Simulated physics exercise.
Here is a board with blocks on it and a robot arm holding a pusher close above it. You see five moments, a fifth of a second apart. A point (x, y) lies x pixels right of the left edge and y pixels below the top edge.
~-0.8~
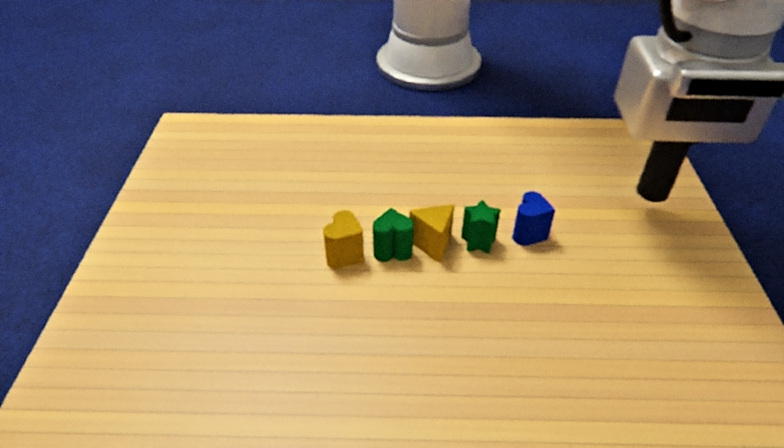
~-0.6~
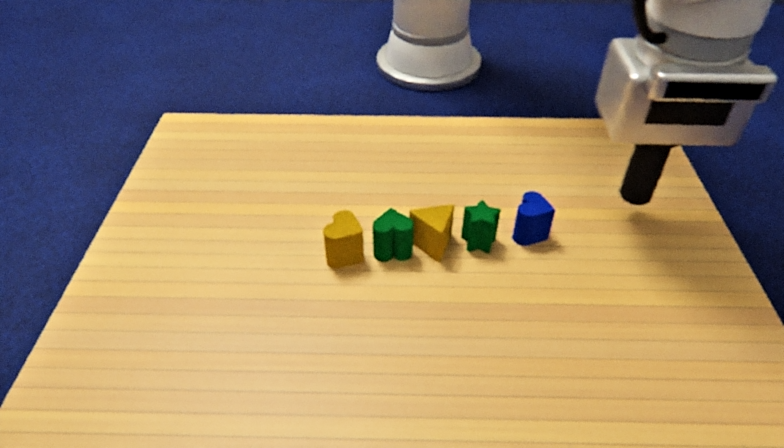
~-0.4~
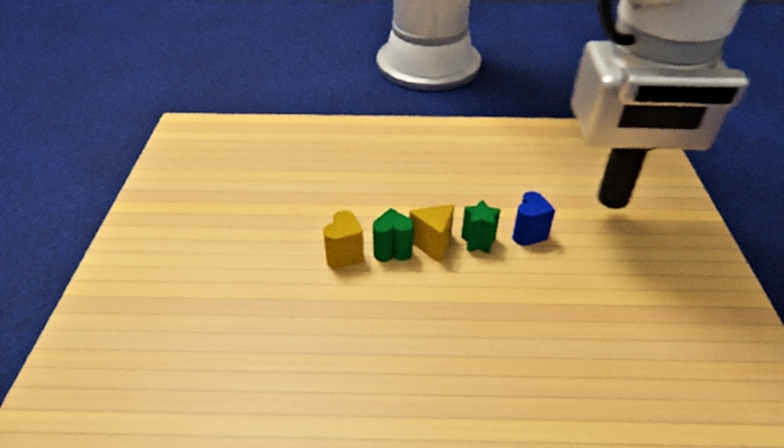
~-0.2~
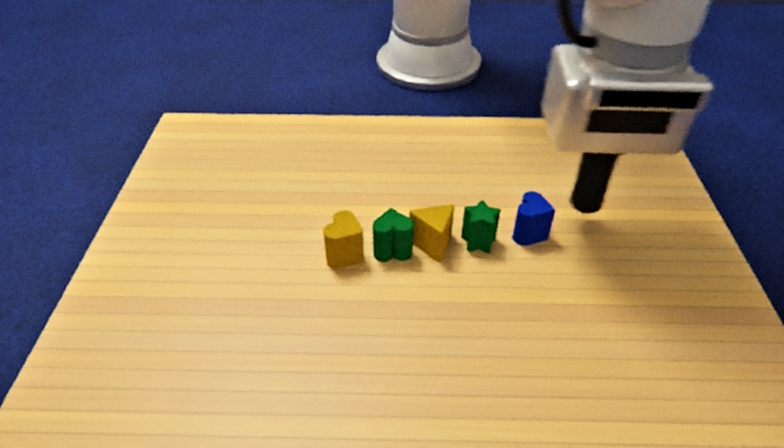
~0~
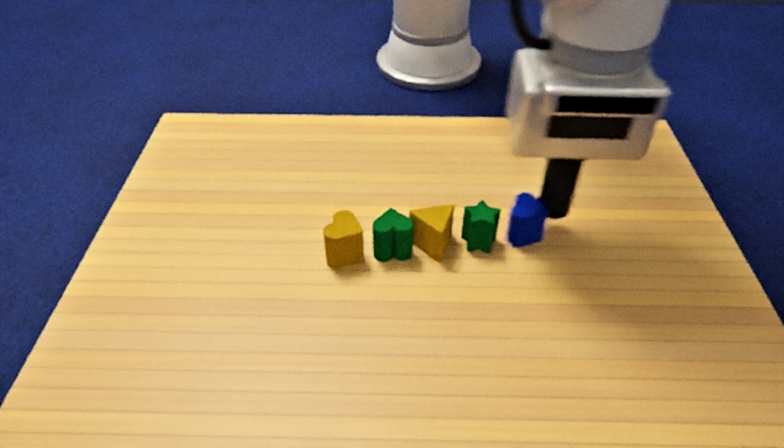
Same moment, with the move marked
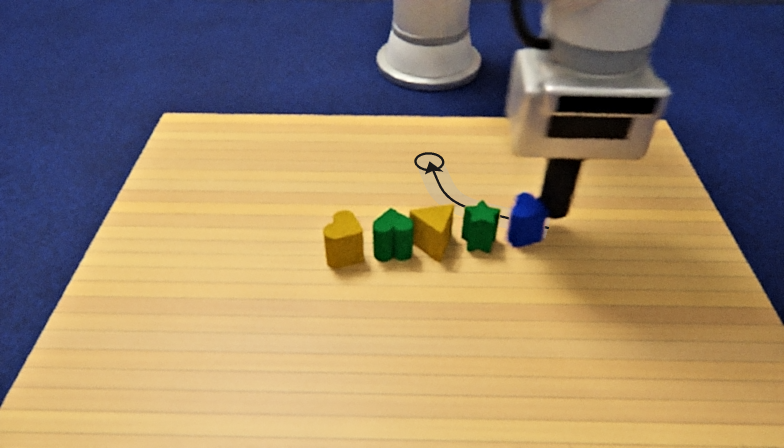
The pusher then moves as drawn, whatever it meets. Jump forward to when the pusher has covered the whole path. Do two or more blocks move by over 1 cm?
It seems not.
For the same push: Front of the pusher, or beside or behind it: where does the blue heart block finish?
At that point it is off to one side or behind.
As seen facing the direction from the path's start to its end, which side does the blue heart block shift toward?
Left-hand side.
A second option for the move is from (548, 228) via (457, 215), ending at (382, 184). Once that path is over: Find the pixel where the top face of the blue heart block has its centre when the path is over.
(496, 211)
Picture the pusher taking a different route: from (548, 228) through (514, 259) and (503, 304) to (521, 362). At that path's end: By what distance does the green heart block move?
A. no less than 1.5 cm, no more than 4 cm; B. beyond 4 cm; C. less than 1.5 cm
The correct letter is C.
Drawn move, from (548, 228) via (492, 214) and (445, 193), ending at (429, 162).
On the path given first. One third of the way, pusher at (493, 196); green star block at (478, 212); blue heart block at (505, 207), turned 45° anticlockwise.
Two thirds of the way, pusher at (447, 176); green star block at (478, 212); blue heart block at (505, 207), turned 45° anticlockwise.
At the end, pusher at (430, 144); yellow triangular piece still; green star block at (478, 212); blue heart block at (505, 207), turned 45° anticlockwise.
